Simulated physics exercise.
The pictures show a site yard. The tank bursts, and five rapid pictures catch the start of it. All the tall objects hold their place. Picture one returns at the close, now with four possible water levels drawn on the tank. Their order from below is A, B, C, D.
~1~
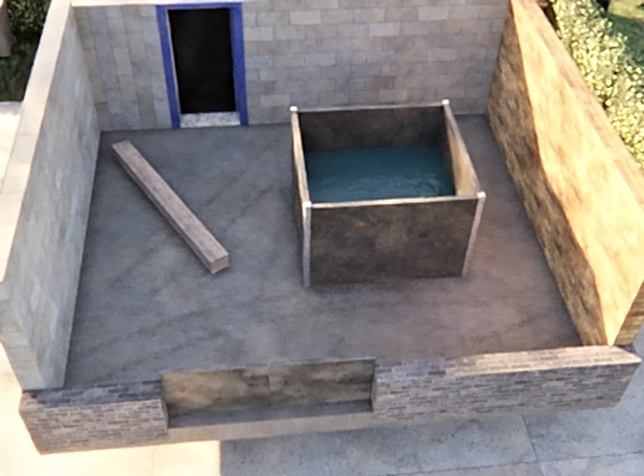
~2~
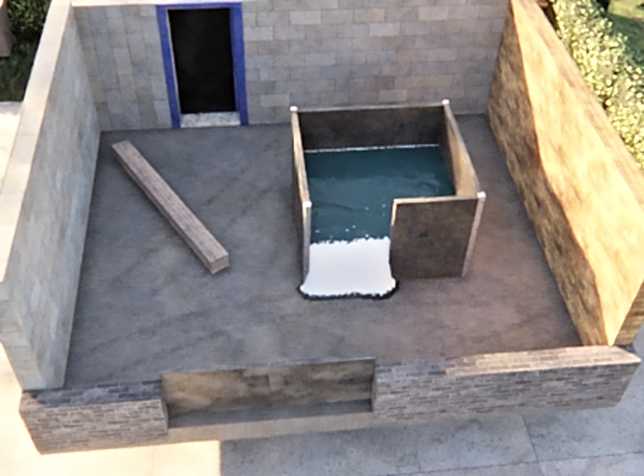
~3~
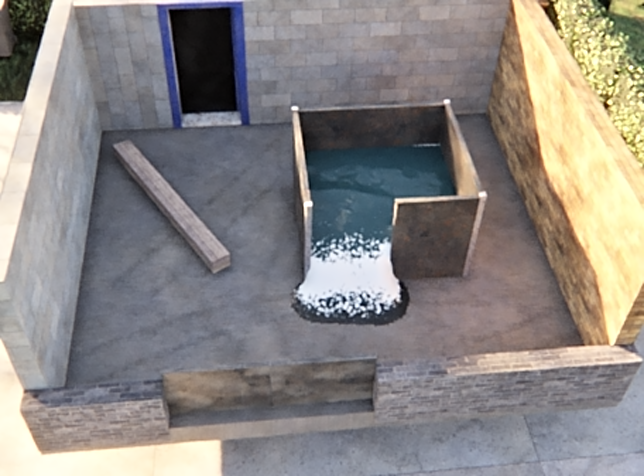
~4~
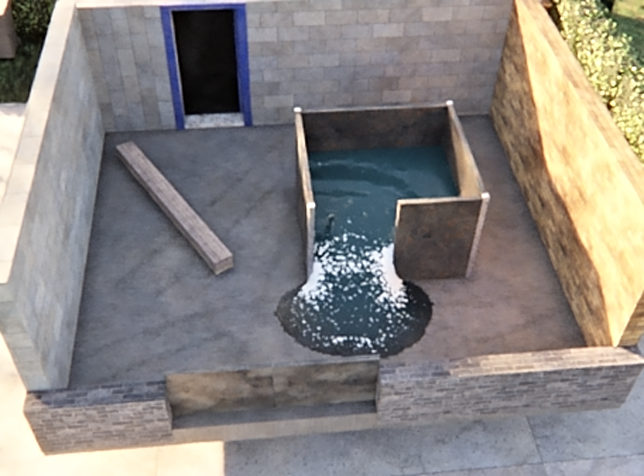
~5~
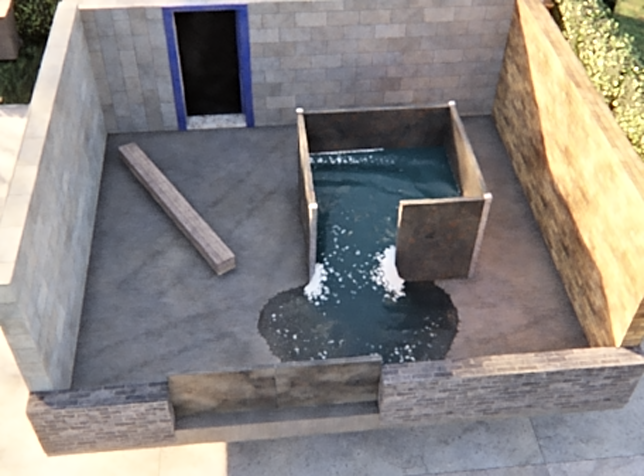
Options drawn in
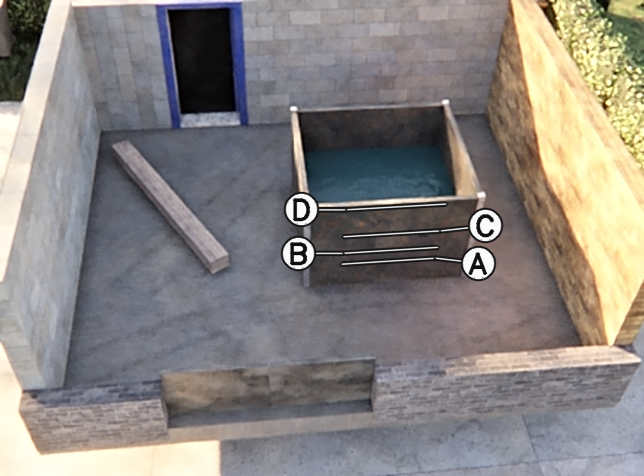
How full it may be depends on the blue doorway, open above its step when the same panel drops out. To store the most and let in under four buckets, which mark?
It is C.
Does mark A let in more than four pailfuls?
No, not at all.
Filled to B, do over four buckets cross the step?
No, not at all.
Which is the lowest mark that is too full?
D it is.
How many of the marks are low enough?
Three.
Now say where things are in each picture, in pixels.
Water in the tank at rest, its middle at (378, 190); foot of the blue doorway at (211, 126); shut gate at (269, 369), in the first picture.
Front seen at (392, 286), 1 % of the ground wet, in the second picture.
Front seen at (394, 312), 3 % of the ground wet, in the third picture.
Front seen at (422, 316), 6 % of the ground wet, in the fourth picture.
Front seen at (445, 319), 11 % of the ground wet, in the fifth picture.
On the marked copy, A at (389, 261); B at (390, 250); C at (392, 233); D at (395, 206); from the bottom up A, B, C, D.
Choosing A, nothing gets over.
Choosing B, nothing gets over.
Choosing C, a bucket or two gets in.
Choosing D, about 9 bucketfuls get in.
